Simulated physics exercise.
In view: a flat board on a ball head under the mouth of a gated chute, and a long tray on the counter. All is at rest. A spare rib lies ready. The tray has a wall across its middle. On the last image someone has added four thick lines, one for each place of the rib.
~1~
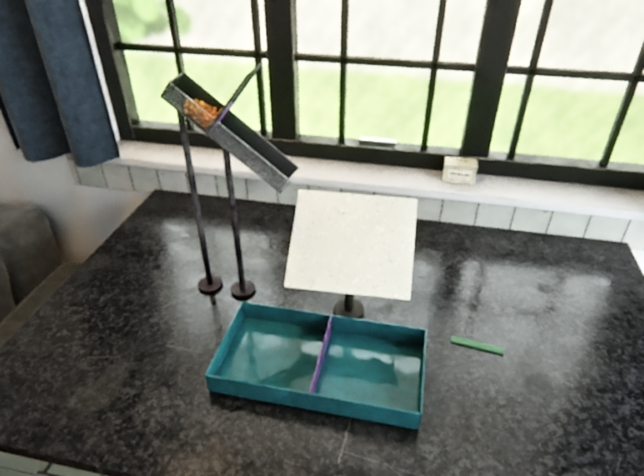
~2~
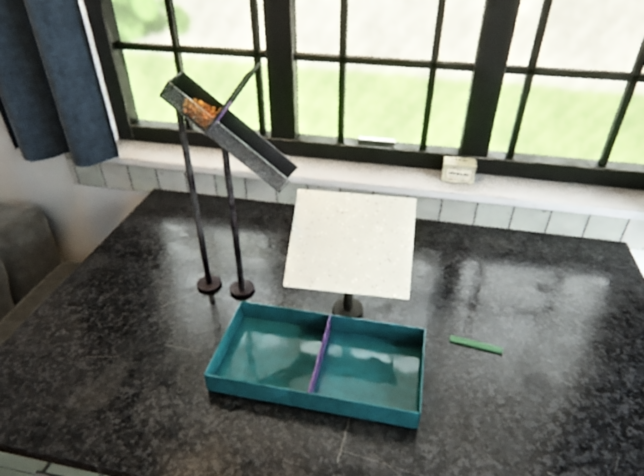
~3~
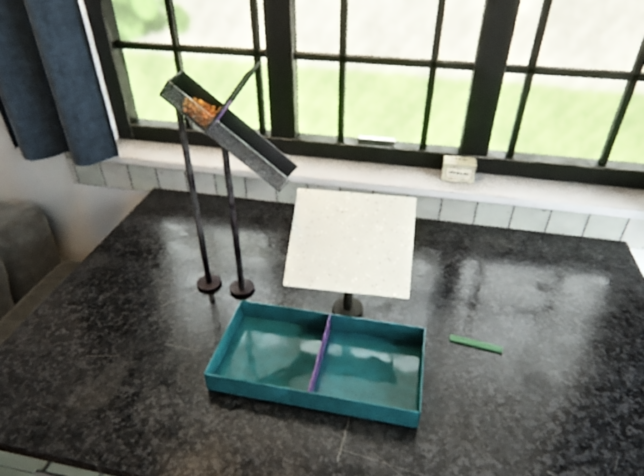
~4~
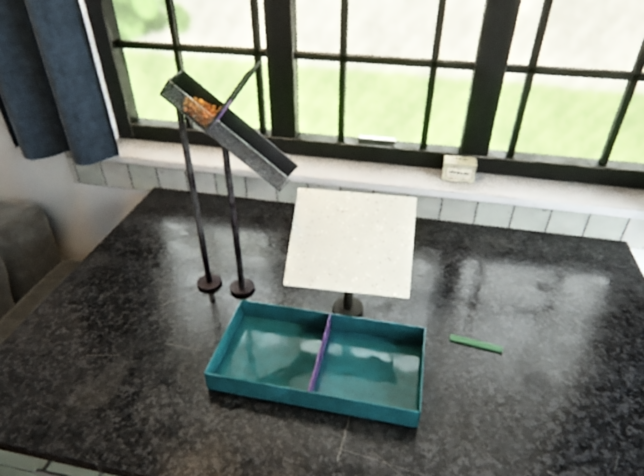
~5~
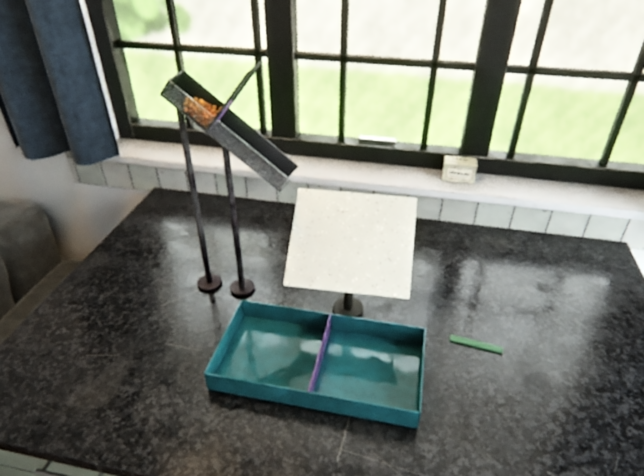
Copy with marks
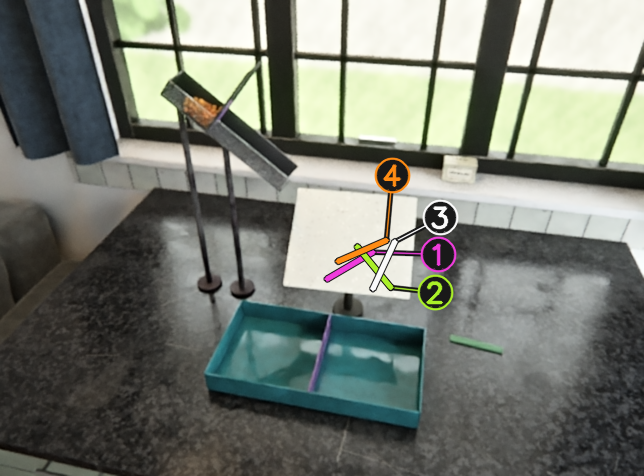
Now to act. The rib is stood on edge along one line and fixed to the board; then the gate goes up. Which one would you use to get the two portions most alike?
Line 4 does it best.
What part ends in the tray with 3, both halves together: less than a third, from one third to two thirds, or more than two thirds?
More than two thirds.
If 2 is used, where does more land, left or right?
The right half.
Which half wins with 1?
The left half.
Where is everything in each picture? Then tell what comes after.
Load behind the gate (205, 113), roasted chickpeas; lip of the chute (285, 186), sloping fairly steeply, in the first picture.
Middle of the board (351, 242), tilted fairly steeply; middle of its low edge (345, 293); of its high edge (356, 194), in the second picture.
Front corners of the tray (204, 373) and (420, 412); front end of its middle wall (308, 392); gate still shut (224, 109), in the third picture.
Middle of the load (204, 111); lip (284, 184), in the fourth picture.
Middle of the load (204, 111); lip (284, 184), in the fifth picture.
On the marked copy, line 1 from (372, 252) to (327, 278); line 2 from (357, 246) to (390, 287); line 3 from (394, 241) to (372, 288); line 4 from (386, 240) to (338, 261).
With 1, of what is caught, the larger part in the left half, about a tenth in the right.
With 2, of what is caught, about a tenth in the left half, the larger part in the right.
With 3, of what is caught, about a tenth in the left half, the larger part in the right.
With 4, of what is caught, roughly half in the left half, roughly half in the right.
